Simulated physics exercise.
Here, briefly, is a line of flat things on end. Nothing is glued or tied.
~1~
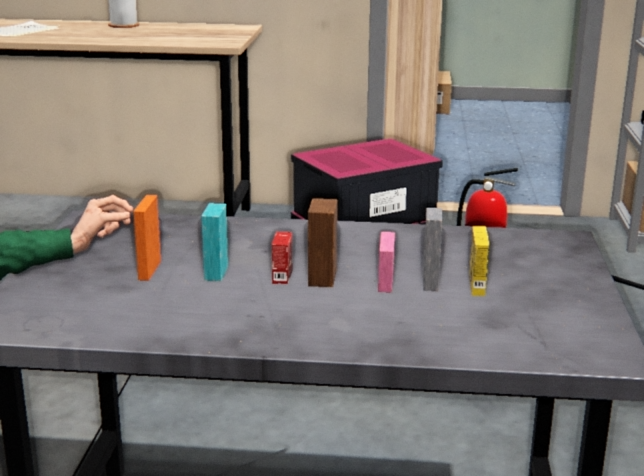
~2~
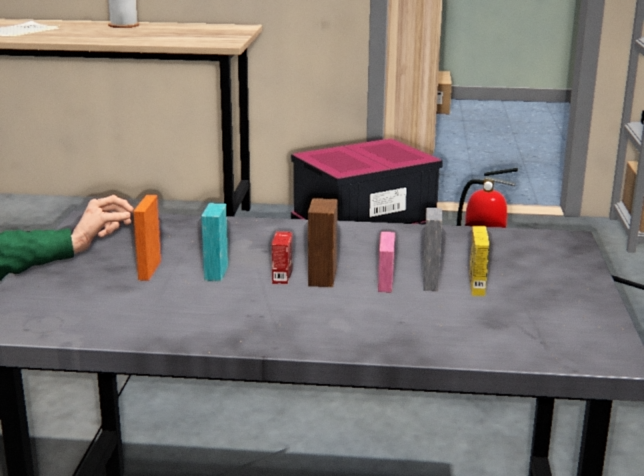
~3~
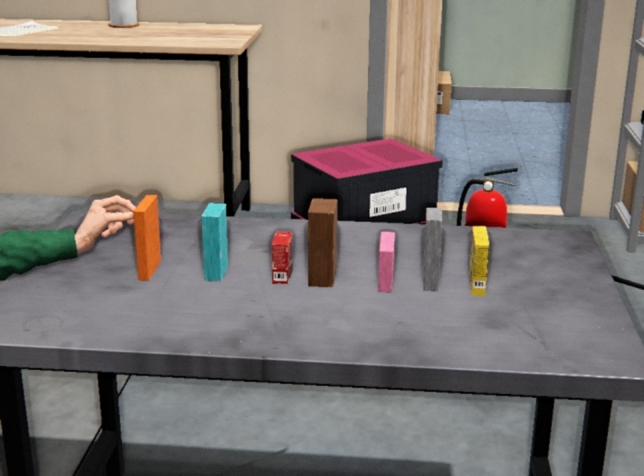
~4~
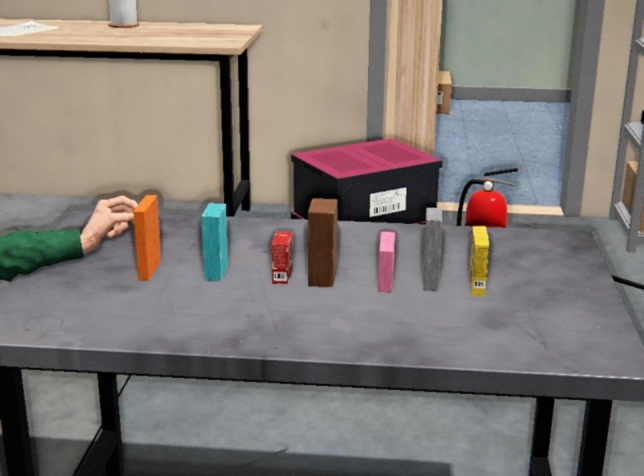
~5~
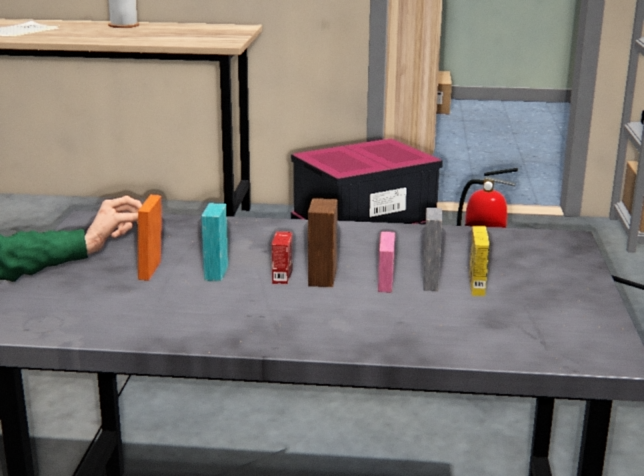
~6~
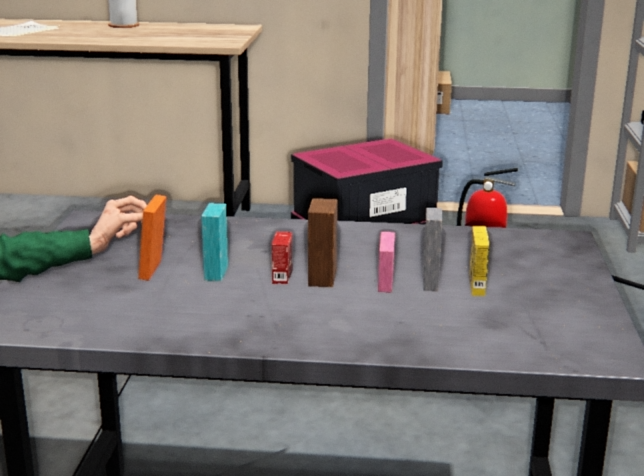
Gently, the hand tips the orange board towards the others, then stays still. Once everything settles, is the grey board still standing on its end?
Yes - it survives.
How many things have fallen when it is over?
Count: 2.
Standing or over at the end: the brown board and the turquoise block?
So the brown board does not fall, and the turquoise block comes down.
Then, 0.50 s past the last view, orange board 83° over; turquoise block rocked 47° from its first pose.
Then, 0.80 s past the last view, orange board 90° over; turquoise block on its side; red packet rocked 9° from its first pose.
Finally, down or leaning hard on the table, turquoise block; the other 4 still in place. Final places as the last picture's camera would see them, grey board near (432, 249).
